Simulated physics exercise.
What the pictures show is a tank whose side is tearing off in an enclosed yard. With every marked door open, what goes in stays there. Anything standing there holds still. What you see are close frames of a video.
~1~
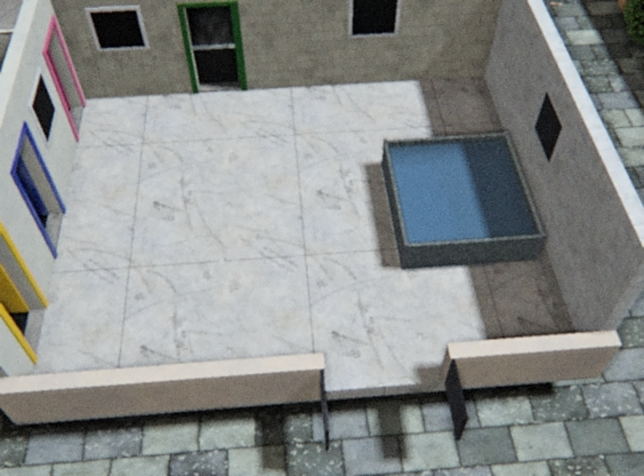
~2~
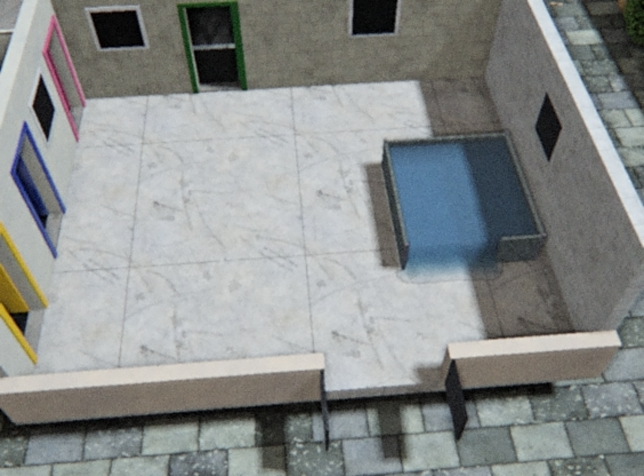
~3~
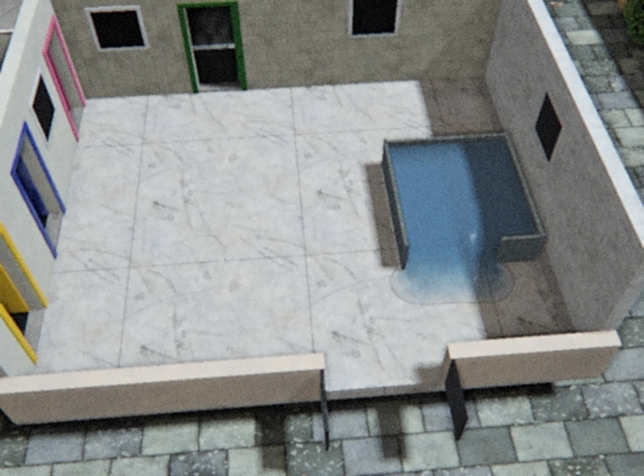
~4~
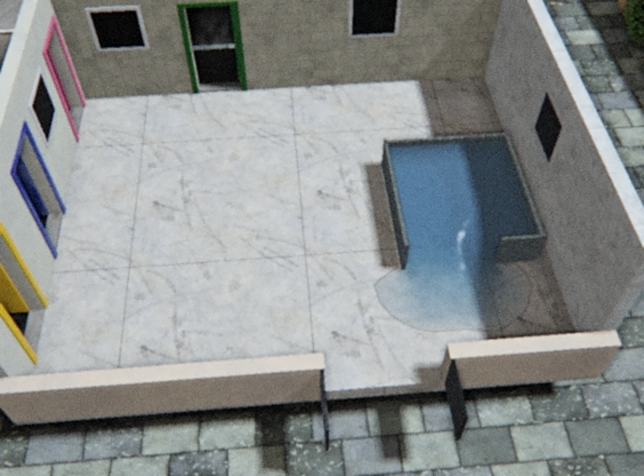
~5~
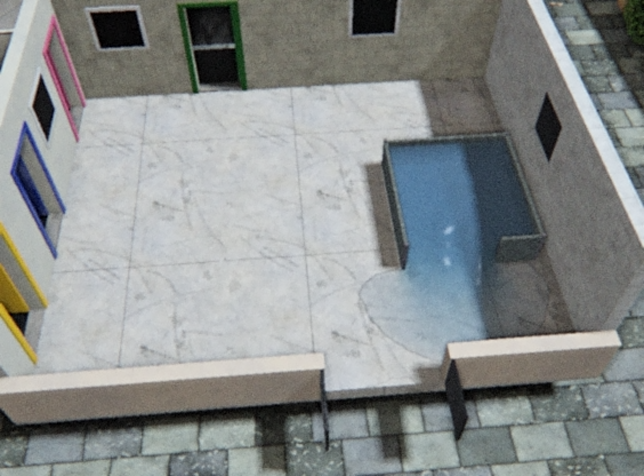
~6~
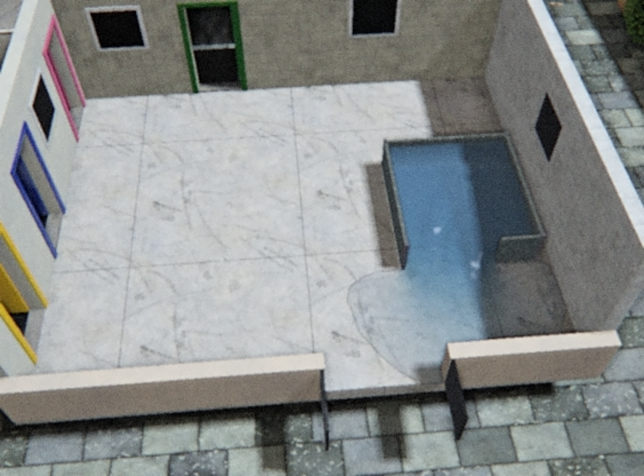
The clip opens on a walled yard with a pale marble floor and a dark-sided tank of still blue water at the right. Part of the tank's near side gives way and water pours out, then fans across the floor in a widening, rounded sheet toward the low front wall.
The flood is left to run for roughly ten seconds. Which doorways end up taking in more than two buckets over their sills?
As I see it, the green door never tops two buckets; the pink door never tops two buckets; the yellow door tops two buckets; the blue door never tops two buckets.
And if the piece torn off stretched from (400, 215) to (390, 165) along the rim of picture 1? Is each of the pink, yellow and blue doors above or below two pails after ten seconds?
Pink door: Exceeds the limit; yellow door: Exceeds the limit; blue door: Exceeds the limit.
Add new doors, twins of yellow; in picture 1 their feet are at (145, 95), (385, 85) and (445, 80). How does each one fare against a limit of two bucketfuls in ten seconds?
In order: Falls short, falls short, exceeds it.
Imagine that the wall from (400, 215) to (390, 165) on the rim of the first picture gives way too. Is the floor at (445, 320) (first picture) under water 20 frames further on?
Still dry.
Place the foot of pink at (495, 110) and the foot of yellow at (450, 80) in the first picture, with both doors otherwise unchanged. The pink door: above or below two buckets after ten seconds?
Note - pink door ends up lower.
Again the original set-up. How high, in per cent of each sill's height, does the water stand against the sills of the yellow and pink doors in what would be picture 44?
Readings, in sequence: 250 percent and 0 percent.
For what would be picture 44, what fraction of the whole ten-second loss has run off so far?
About 75 per cent.
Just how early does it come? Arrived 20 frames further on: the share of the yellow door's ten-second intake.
Roughly 0 percent.
A moment on, water covers 10 % of the floor; the green door not reached, the pink door not reached, the yellow door not reached, the blue door not reached.
Next, water covers 15 % of the floor; the green door not reached, the pink door not reached, the yellow door not reached, the blue door not reached.
Then, water covers 20 % of the floor; the green door not reached, the pink door not reached, the yellow door not reached, the blue door not reached.
Later, water covers 40 % of the floor; the green door not reached, the pink door not reached, the yellow door under two buckets in, the blue door not reached.
In the end, water covers 55 % of the floor; the green door wet at the sill, nothing in, the pink door not reached, the yellow door over two buckets in, the blue door wet at the sill, nothing in.
